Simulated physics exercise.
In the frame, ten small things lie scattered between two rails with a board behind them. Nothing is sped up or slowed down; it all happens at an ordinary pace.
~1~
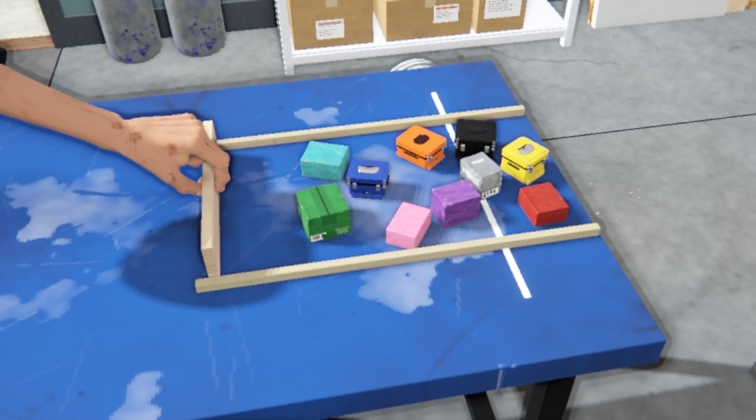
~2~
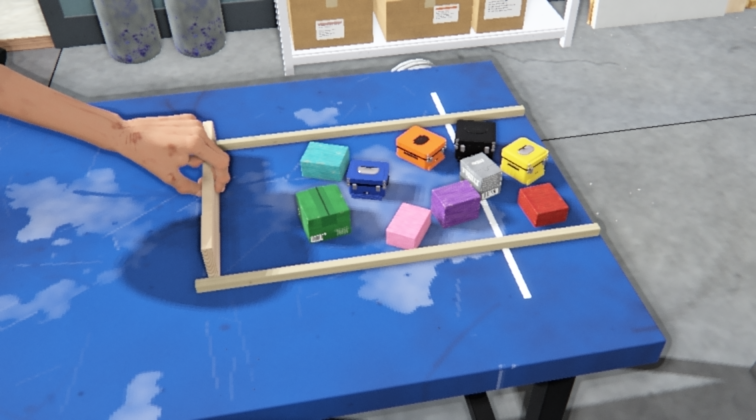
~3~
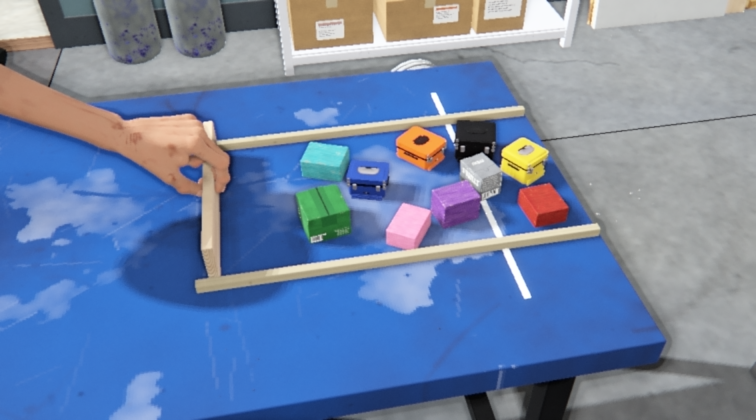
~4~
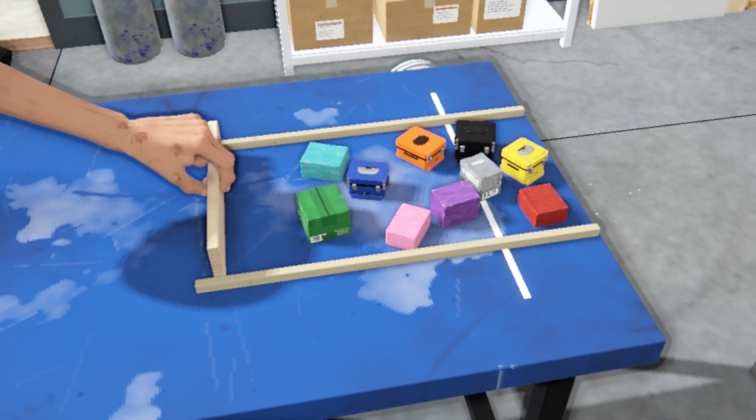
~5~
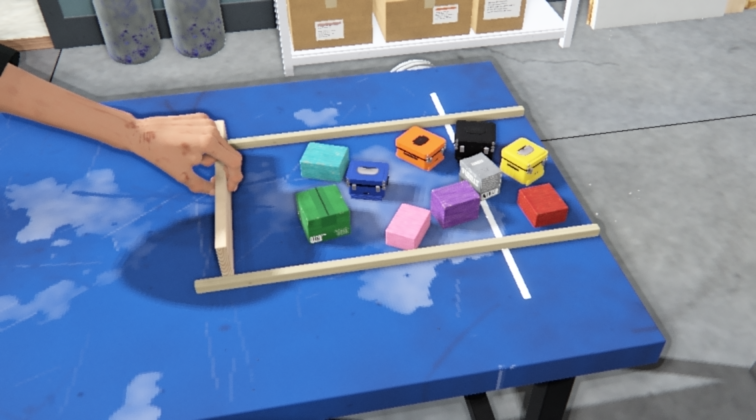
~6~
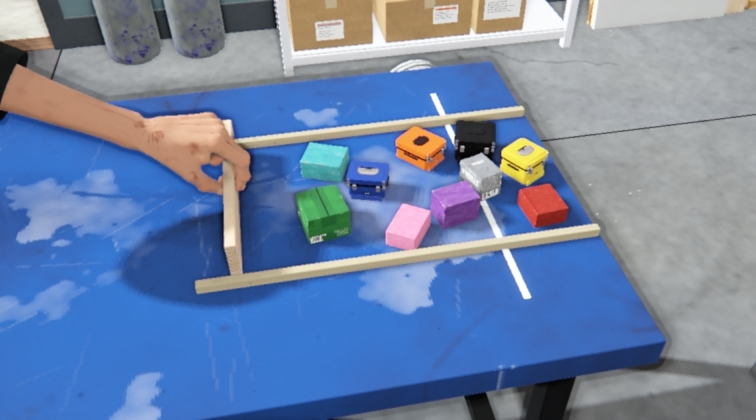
Hand sliding a wooden board slightly right between two rails on a blue table, with ten small colourful boxes lying still.
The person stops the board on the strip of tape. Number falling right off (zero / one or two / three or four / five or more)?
The sweep knocks one or a pair off.
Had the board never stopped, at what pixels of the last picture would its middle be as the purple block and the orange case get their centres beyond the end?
The purple block gives roughly (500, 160), the orange case roughly (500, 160).
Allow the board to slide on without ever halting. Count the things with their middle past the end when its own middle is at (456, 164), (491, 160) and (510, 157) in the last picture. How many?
The counts are 0, 3 and 6, in that order.
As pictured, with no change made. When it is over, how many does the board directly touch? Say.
4 end up touching it.
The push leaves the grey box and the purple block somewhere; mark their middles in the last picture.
Result: One at about (539, 174), the other at about (551, 199).
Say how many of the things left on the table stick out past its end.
I count 1 overhanging.
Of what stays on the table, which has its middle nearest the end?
That's the yellow case.
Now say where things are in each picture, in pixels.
In the first picture, yellow case (524, 160); red block (543, 204); black case (475, 141); board (211, 194); tape (472, 177).
In the second picture, red block (543, 205); pink block (409, 227).
In the third picture, black case (475, 141); blue case (369, 180).
In the fourth picture, yellow case (524, 161); purple block (455, 204).
In the fifth picture, red block (542, 205); orange case (420, 149).
In the sixth picture, yellow case (523, 162); red block (542, 206); black case (475, 141); board (231, 192); tape (472, 178).
Soon after, none off yet; yellow case at rest near (523, 162); red block at rest near (542, 206); black case at rest near (475, 141).
After that, none off yet; yellow case at rest near (523, 162); red block at rest near (542, 206); black case moving near (478, 141).
And then, none off yet; yellow case displaced a little near (536, 163); red block displaced a little near (556, 206); black case displaced about its own width near (519, 139).
In the end, the number that fall off is one or two; gone, black case and red block.
